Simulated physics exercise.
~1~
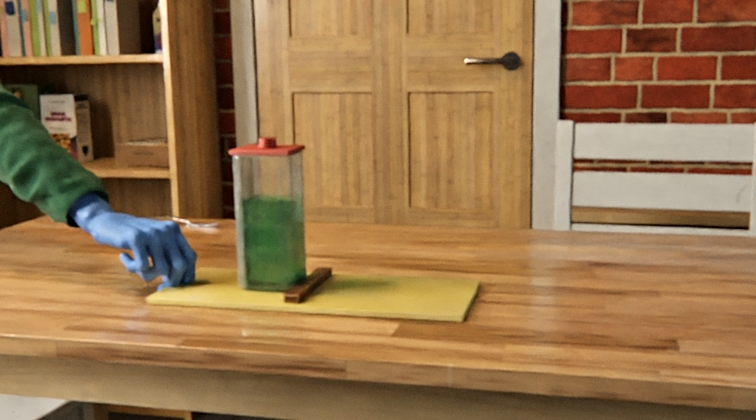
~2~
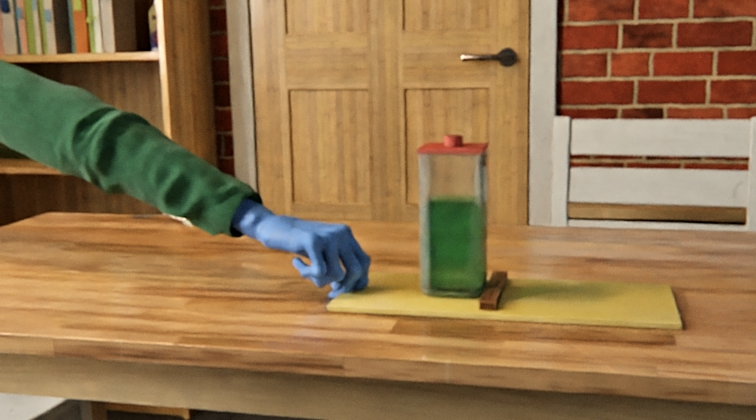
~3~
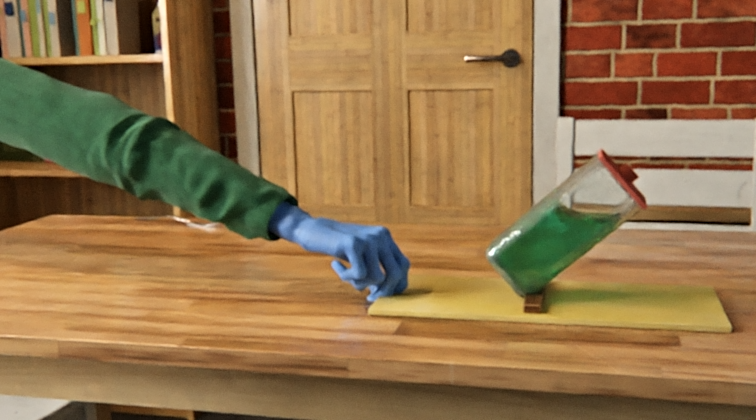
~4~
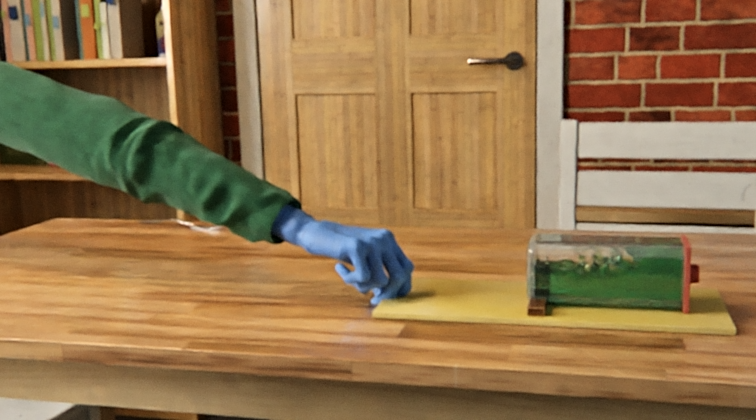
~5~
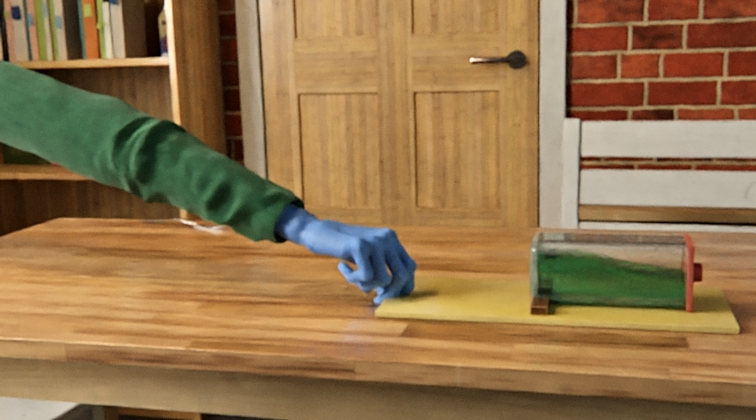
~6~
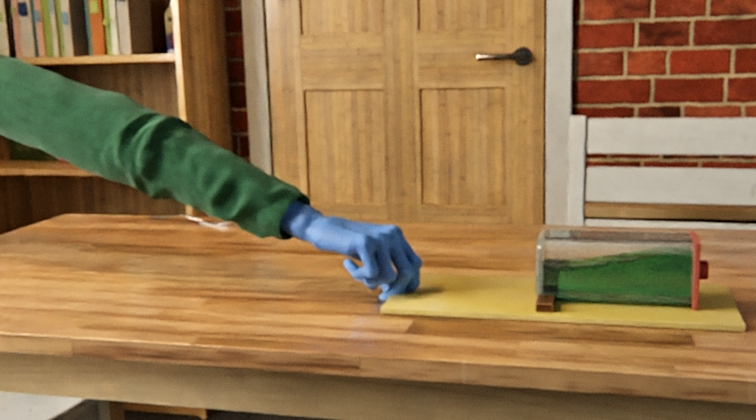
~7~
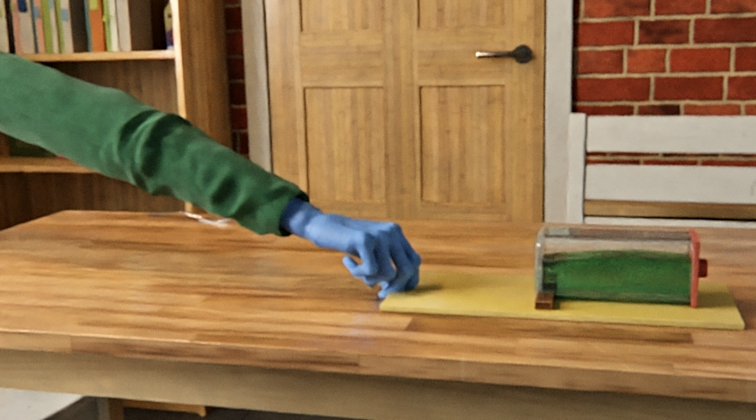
In this clip, a blue-gloved hand slides a yellow board carrying an upright, red-capped clear canister of green liquid rightward across a wooden table, then stops. The canister tips right over the low brown batten and ends lying on its side on the board.
